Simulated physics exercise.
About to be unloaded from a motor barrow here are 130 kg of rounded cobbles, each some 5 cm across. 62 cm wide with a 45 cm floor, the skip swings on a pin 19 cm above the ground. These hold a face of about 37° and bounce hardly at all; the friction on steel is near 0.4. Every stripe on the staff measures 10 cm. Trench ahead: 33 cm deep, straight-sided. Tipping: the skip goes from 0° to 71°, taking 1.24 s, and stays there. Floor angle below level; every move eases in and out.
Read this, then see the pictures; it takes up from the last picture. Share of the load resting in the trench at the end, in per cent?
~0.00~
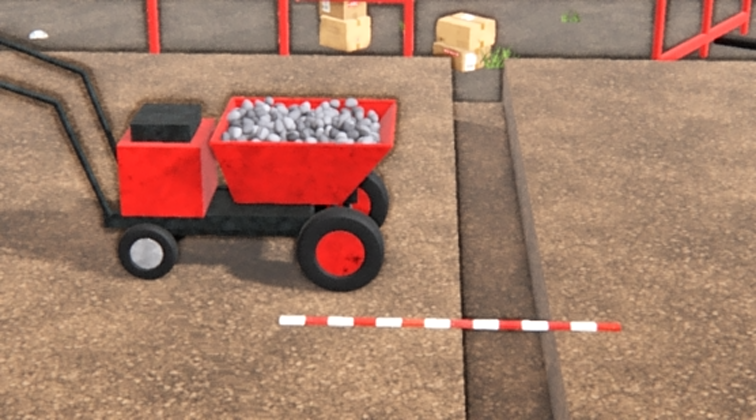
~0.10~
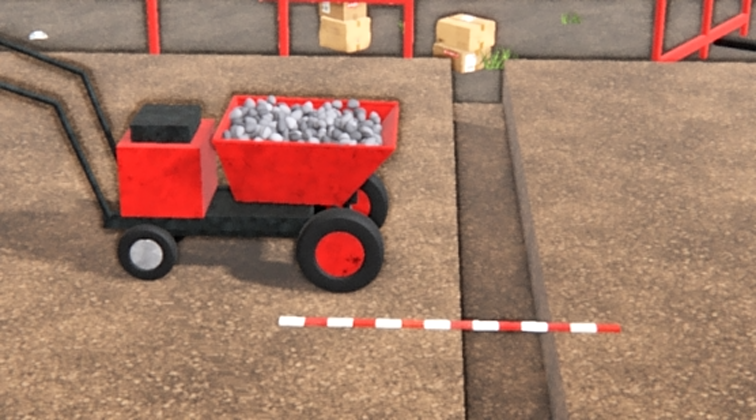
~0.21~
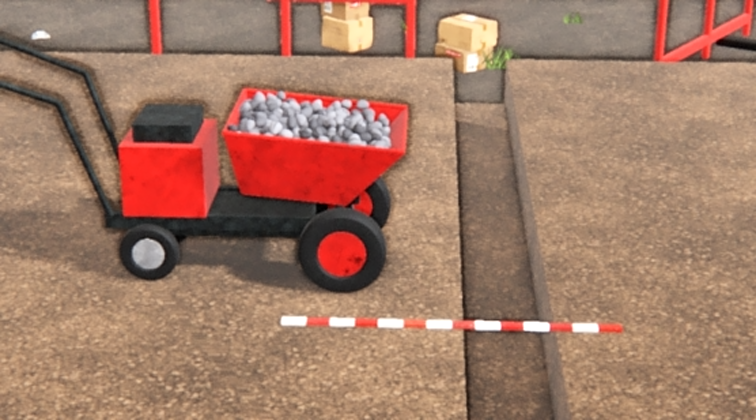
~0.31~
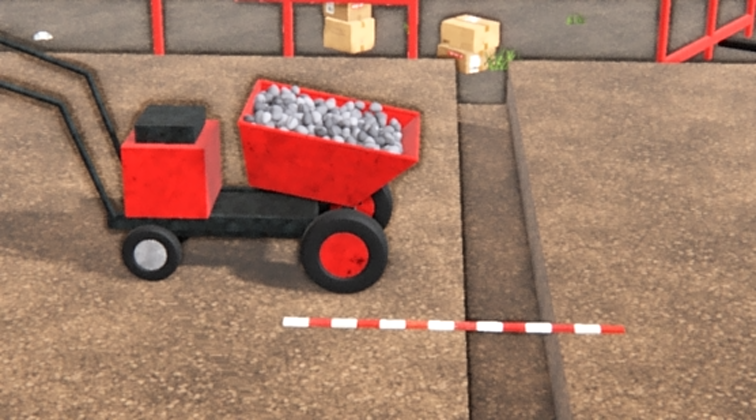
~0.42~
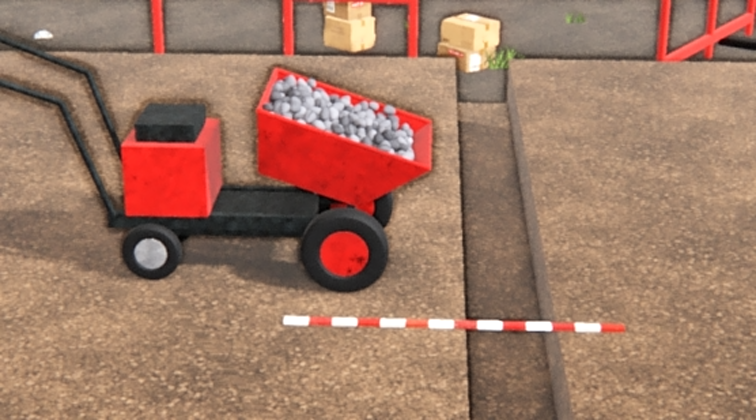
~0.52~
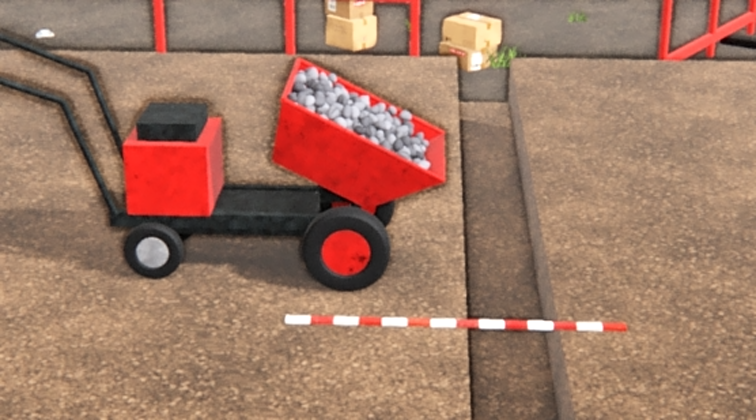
99 per cent.
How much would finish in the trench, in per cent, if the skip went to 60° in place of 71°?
It would come to about 75 percent.
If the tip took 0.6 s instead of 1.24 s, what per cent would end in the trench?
It would be near 90 percent.
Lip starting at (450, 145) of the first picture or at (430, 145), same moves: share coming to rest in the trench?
Roughly 55 percent for the first, and 70 percent for the second.
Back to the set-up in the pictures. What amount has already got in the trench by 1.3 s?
Something like 45 in a hundred.
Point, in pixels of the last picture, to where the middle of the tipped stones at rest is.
The stones end up centred near (508, 313).
After 0.9 s the floor is at 60°; 99 % in the skip, 1 % in the trench; the foremost stones are at (480, 221).
After 1.3 s the floor is at 71°; 55 % in the skip, 45 % in the trench; the foremost stones are at (550, 285).
After 1.7 s the floor is at 71°; 24 % in the skip, 75 % in the trench, 1 % past the trench; the foremost stones are at (585, 248).
After 3.6 s the floor is at 71°; 0 % in the skip, 99 % in the trench, 1 % past the trench; the foremost stones are at (611, 248).
